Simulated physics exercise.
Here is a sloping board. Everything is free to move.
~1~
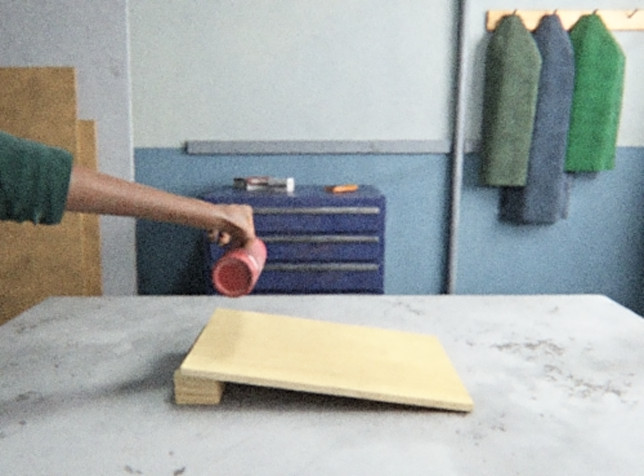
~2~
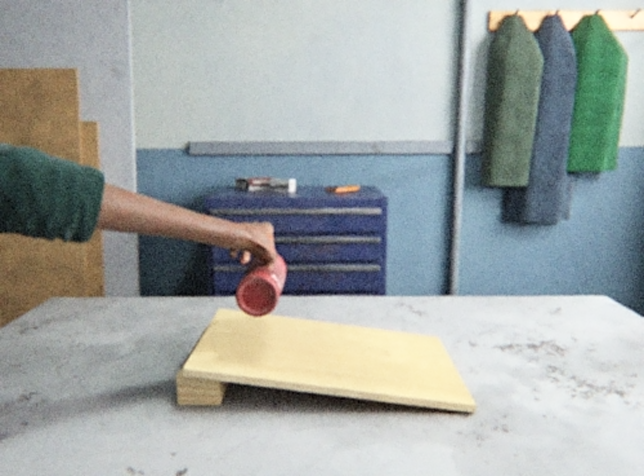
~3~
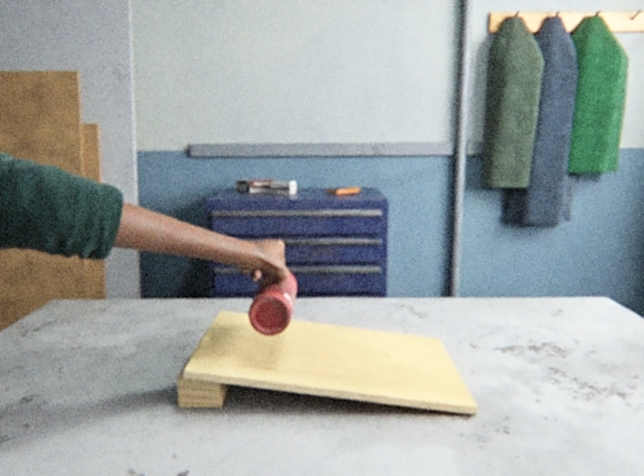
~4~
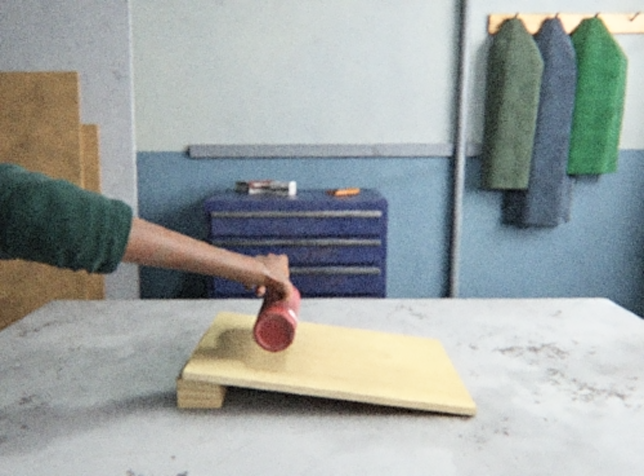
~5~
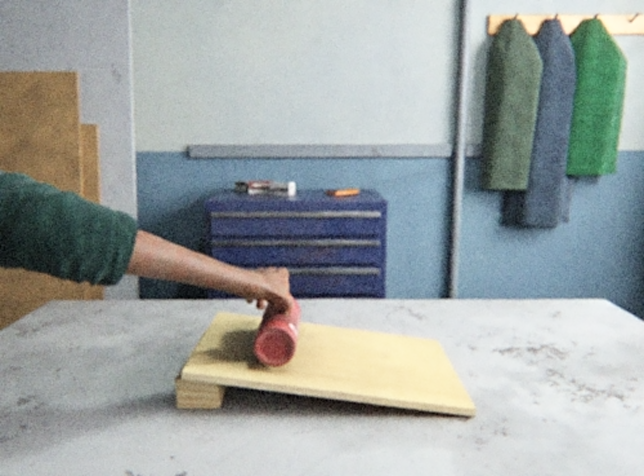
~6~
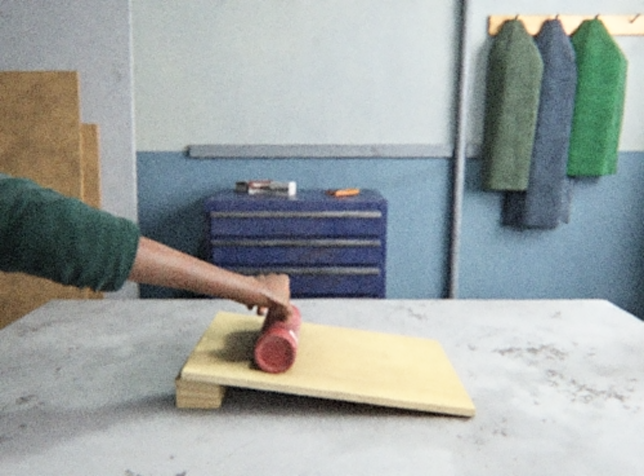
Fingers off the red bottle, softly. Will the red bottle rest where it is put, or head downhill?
Outcome: The red bottle runs down the board.
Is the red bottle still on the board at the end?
It leaves the board.
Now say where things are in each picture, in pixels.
The first frame shows coming down; red bottle (244, 260).
The second frame shows coming down; red bottle (265, 278).
The third frame shows coming down; red bottle (276, 295).
The fourth frame shows coming down; red bottle (280, 310).
The fifth frame shows coming down; red bottle (280, 322).
The sixth frame shows in place under the hand; red bottle (281, 329).
Then, 1.00 s after the last picture, red bottle rolled well along near (449, 351).
Then, 1.60 s after the last picture, red bottle now off the board.
Then, 2.20 s after the last picture, things are still on the move.
By the end, off the board, red bottle. The red bottle goes downhill.
